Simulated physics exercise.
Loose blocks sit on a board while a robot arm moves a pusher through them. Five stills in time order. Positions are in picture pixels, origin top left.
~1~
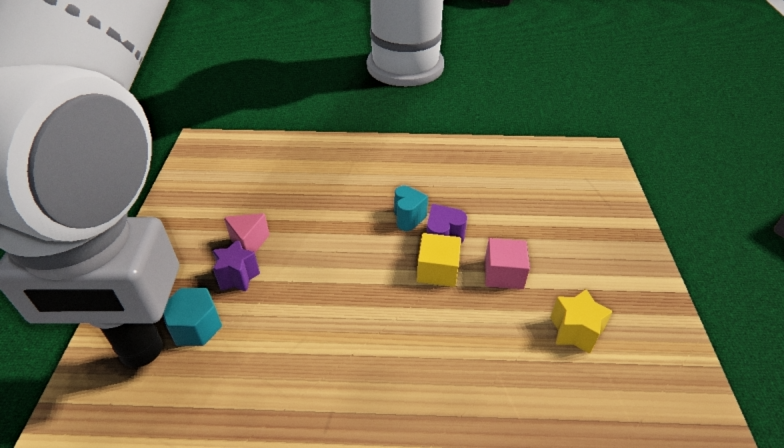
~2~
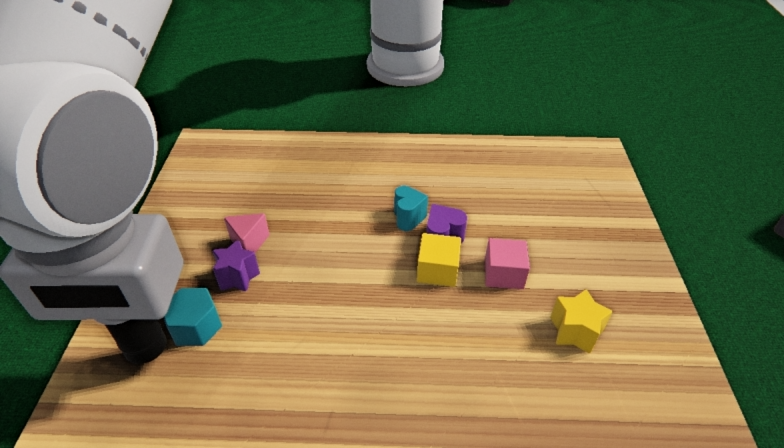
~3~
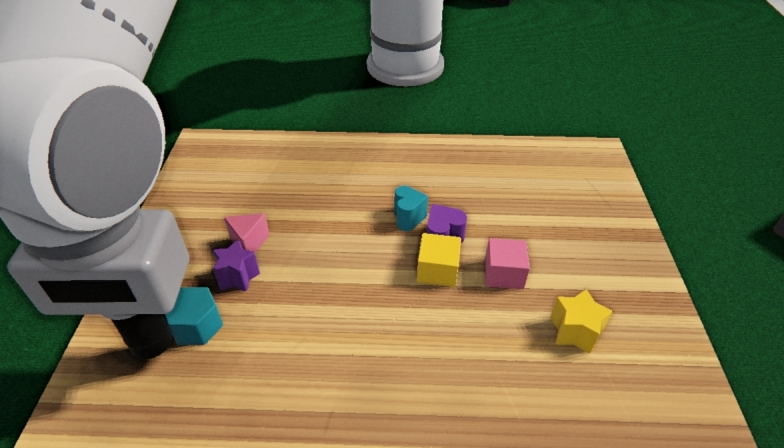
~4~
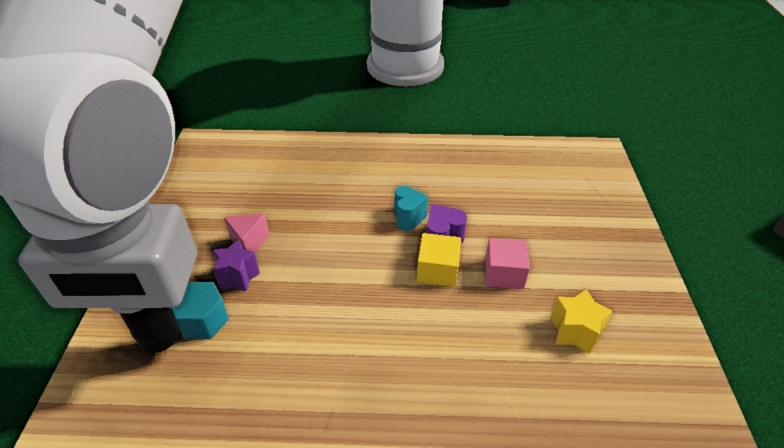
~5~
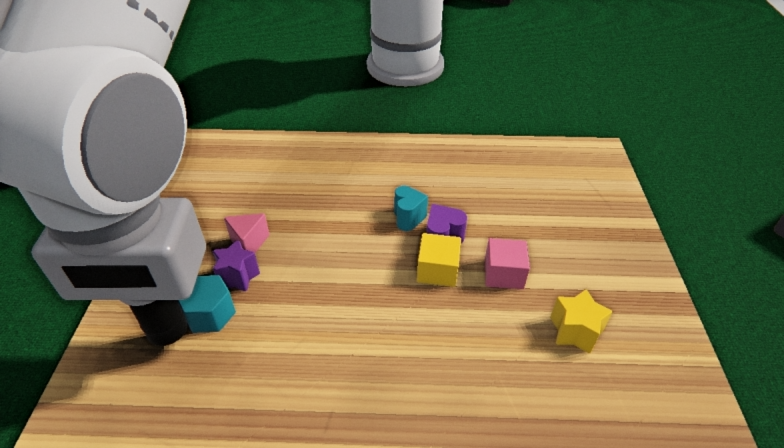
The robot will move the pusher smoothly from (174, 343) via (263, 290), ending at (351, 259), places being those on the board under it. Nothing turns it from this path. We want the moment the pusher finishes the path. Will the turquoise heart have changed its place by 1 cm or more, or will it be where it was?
Not moved.
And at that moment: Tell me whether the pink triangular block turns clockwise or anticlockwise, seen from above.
My prediction: CCW.
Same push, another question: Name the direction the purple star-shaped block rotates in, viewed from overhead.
Seen from above, its turn is counter-clockwise.
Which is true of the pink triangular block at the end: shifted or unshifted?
It does get moved.
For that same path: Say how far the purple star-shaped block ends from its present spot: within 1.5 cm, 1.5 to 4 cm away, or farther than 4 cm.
Travel: Beyond 4 cm.
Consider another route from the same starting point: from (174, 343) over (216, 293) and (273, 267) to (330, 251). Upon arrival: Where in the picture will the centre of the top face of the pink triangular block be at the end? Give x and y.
It ends at (260, 199).
On the path given first. One third of the way, pusher (230, 292); turquoise hexagon (251, 255), turned 30° anticlockwise; purple star-shaped block (258, 227); pink triangular block (250, 207), turned 75° anticlockwise.
Two thirds of the way, pusher (290, 264); turquoise hexagon (294, 227), turned 70° anticlockwise; purple star-shaped block (274, 208), turned 40° anticlockwise; pink triangular block (247, 200), turned 115° anticlockwise.
At the end, pusher (349, 246); turquoise hexagon (299, 223), turned 80° anticlockwise; purple star-shaped block (275, 206), turned 50° anticlockwise; pink triangular block (247, 200), turned 120° anticlockwise; turquoise heart still.
